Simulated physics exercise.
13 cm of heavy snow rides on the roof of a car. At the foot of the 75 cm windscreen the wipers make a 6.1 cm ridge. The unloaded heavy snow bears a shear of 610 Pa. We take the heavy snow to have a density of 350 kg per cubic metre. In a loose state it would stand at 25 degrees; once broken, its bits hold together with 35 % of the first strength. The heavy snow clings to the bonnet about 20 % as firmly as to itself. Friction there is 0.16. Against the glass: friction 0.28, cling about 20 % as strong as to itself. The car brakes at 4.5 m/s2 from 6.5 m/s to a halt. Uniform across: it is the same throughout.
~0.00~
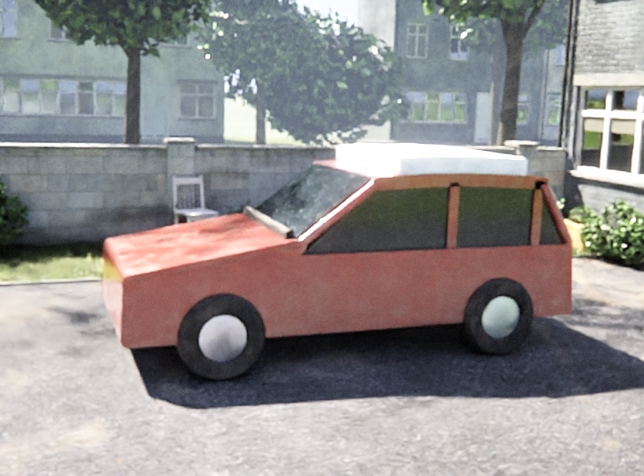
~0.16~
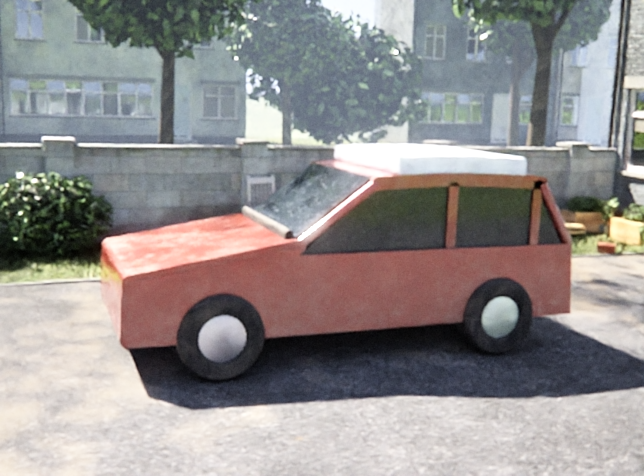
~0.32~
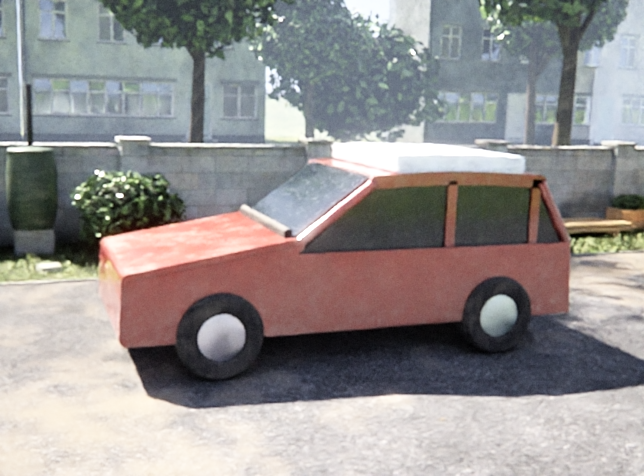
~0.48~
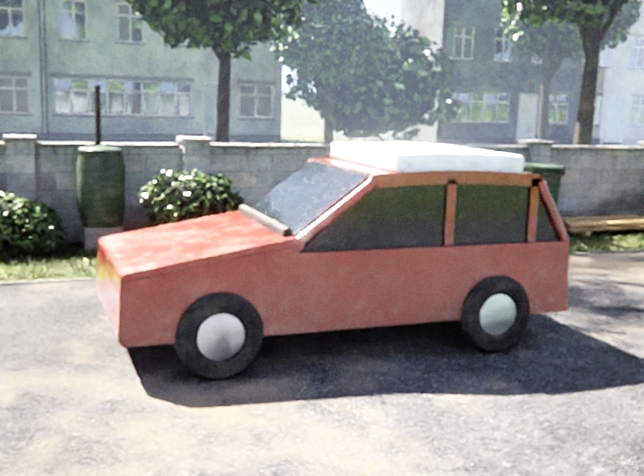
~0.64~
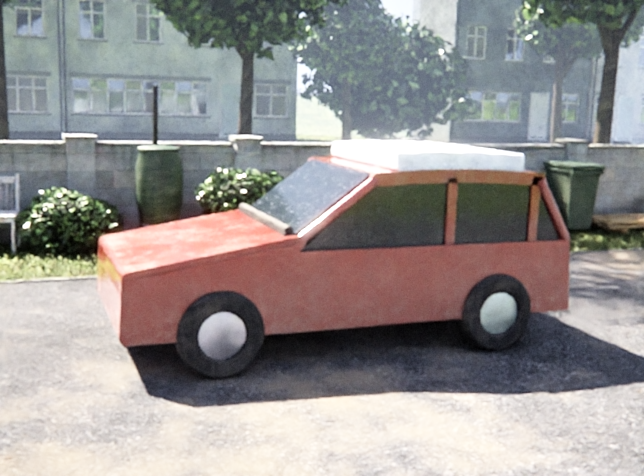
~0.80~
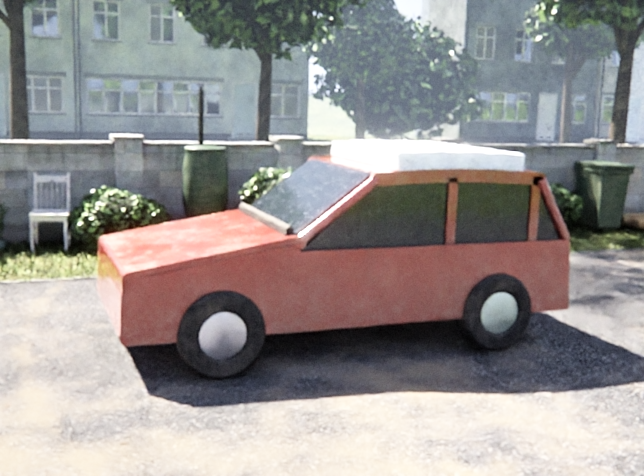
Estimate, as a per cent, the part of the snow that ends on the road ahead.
The estimate is close to 0 %.
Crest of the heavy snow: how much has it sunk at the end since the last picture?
The gap comes to some 0 centimetres.
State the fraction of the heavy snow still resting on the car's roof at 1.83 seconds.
Around 100 %.
After 1.27 s, all of the snow is on the roof, none on the glass, none on the bonnet and none has gone off the nose.
After 1.83 s, all of the snow is on the roof, none on the glass, none on the bonnet and none has gone off the nose.
After 2.39 s, all of the snow is on the roof, none on the glass, none on the bonnet and none has gone off the nose.
After 2.94 s, all of the snow is on the roof, none on the glass, none on the bonnet and none has gone off the nose.
After 3.04 s, at the end, all of the snow is on the roof, none on the glass, none on the bonnet and none has gone off the nose.
